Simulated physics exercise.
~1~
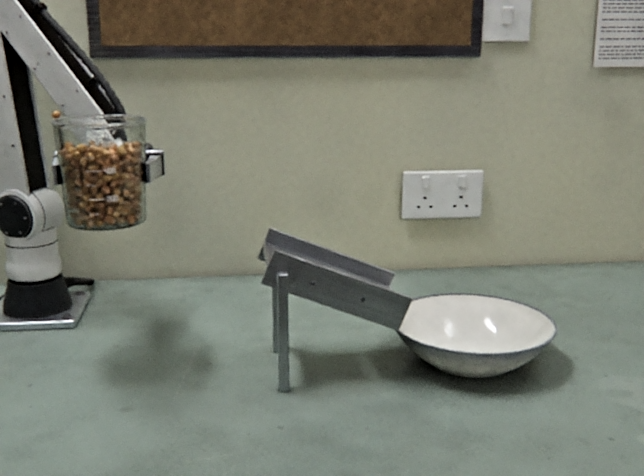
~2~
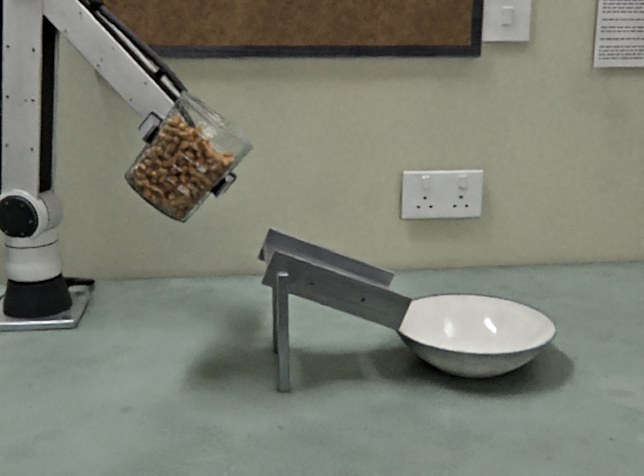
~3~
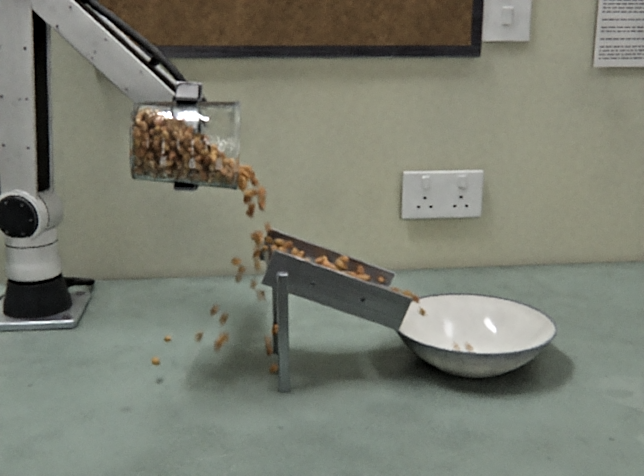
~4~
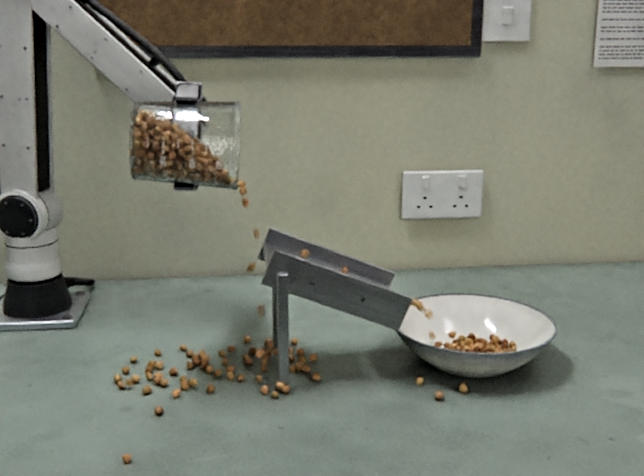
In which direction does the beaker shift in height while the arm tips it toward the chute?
The beaker moves up a little as the arm carries it to the right and tips it.
A robot arm raises and tips a beaker, spilling beans onto a chute, bowl and table.
